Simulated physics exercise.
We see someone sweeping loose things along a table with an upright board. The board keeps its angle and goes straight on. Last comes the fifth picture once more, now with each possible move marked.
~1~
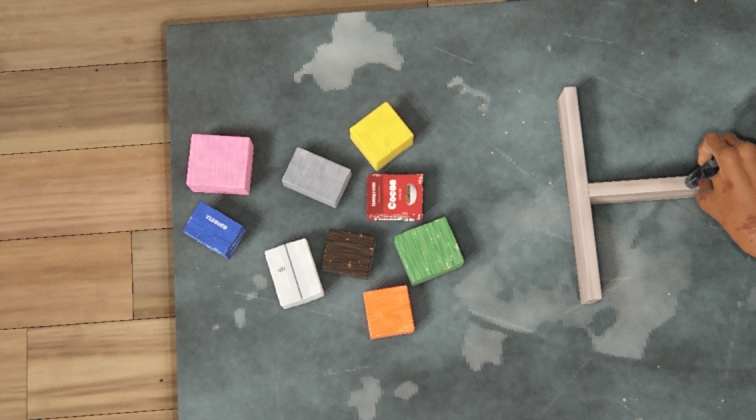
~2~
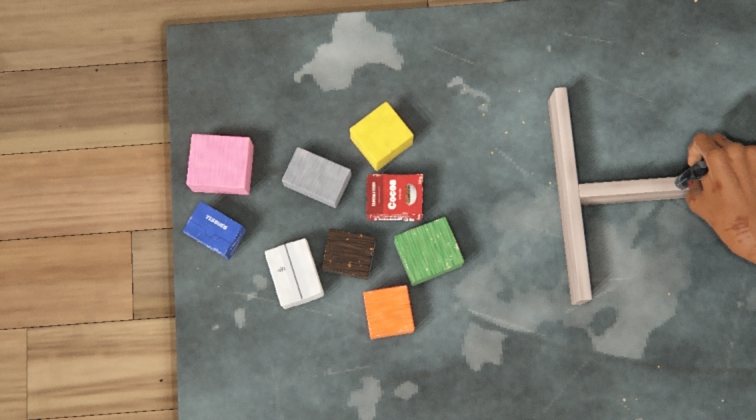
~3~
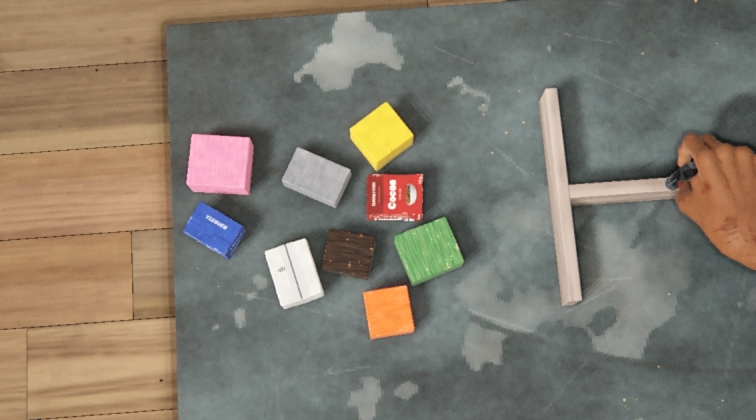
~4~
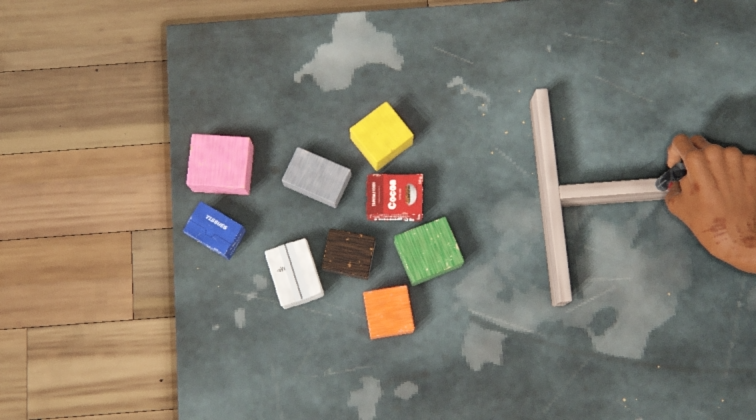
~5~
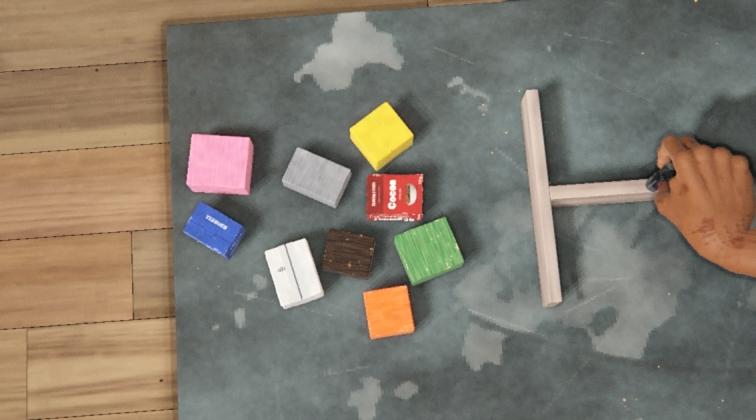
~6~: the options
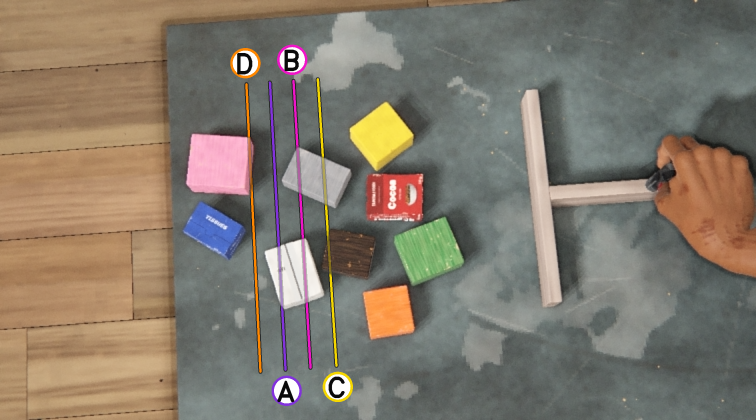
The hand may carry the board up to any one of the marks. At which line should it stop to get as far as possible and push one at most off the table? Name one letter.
Stop at B.
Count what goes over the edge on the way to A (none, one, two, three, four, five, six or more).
In all, two.
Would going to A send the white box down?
Yes.
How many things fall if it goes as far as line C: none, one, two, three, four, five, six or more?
In all, none.
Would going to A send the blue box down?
No.
On the marked copy, A at (278, 222); B at (302, 220); C at (327, 218); D at (253, 223).
Following B. Soon after the start, board (457, 200); green block (421, 250); blue box (215, 231).
Later, board (369, 206); blue box (207, 227); pink block (216, 164).
In the end, board (304, 211); white box (179, 280); pink block (182, 161); none fallen.
As for the rest, A drops two; C is within the limit but short; D drops three.
